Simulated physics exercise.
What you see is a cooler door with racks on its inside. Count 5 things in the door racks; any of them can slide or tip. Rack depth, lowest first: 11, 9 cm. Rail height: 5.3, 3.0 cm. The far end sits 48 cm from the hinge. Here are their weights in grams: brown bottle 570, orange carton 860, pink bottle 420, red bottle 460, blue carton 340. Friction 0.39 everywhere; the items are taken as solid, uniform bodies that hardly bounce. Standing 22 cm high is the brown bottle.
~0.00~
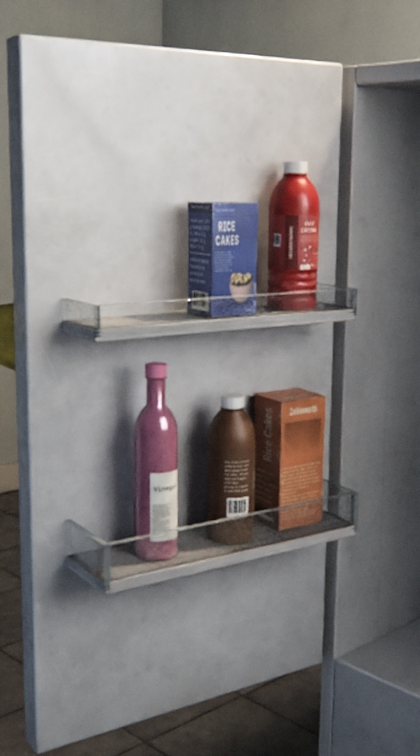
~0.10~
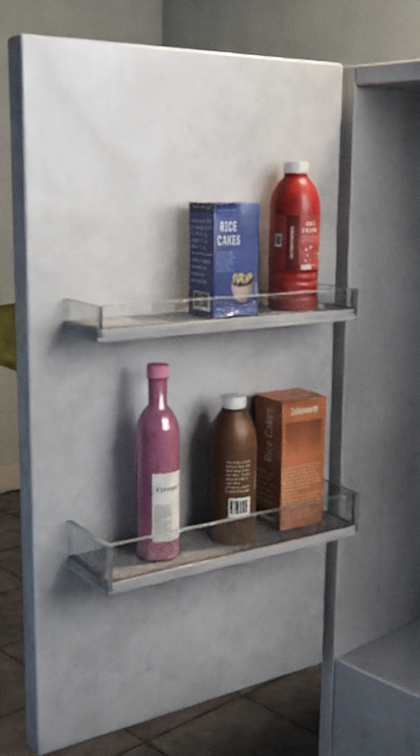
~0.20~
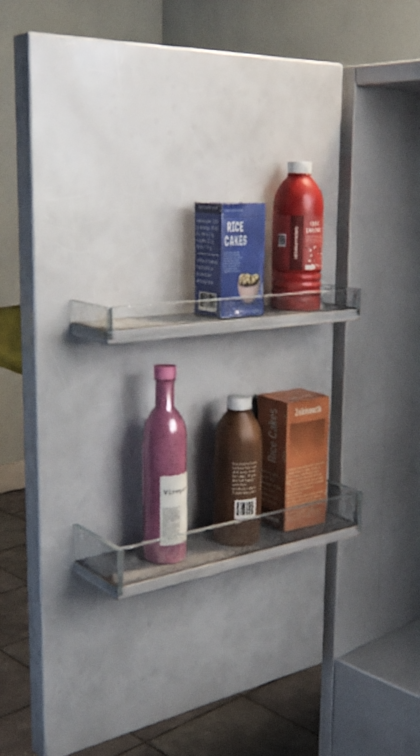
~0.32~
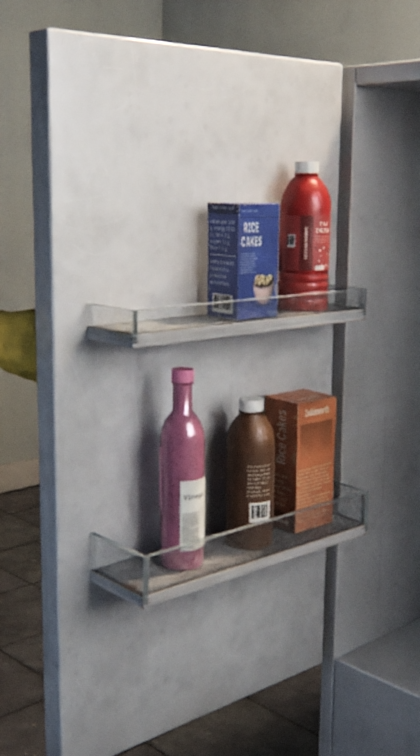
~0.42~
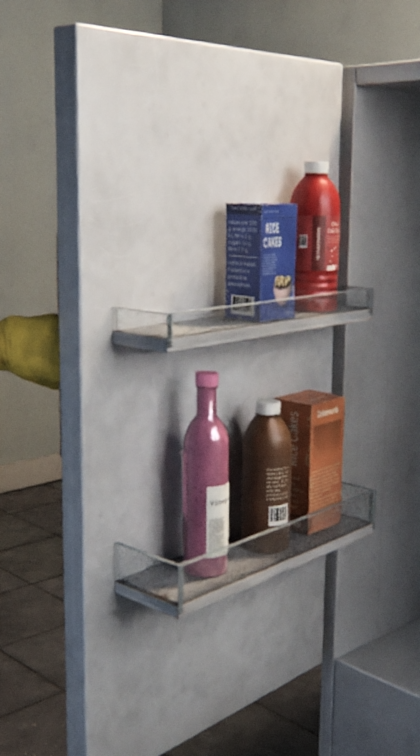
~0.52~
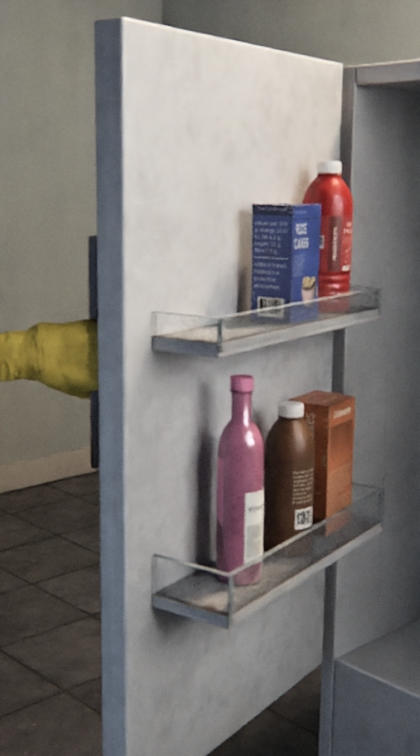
A gray cooler door holding bottles and cartons swings partway as a yellow-sleeved arm appears behind it.
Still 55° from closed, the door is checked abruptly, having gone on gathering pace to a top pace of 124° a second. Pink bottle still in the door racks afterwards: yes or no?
No.
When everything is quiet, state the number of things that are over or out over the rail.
So, 1 in all.
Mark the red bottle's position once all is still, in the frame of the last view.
Look near (367, 238) and you'll find it.
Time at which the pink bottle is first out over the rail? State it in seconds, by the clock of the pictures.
Time: Roughly 0.9 s.
After 0.72 s, door at 57°.
After 1.02 s, door at 55°; pink bottle now out over the rail; blue carton leaning 4°.
After 1.22 s, door at 55°.
At rest (1.9 s), out over the rail, pink bottle; the other 4 in place, give or take 5 cm.
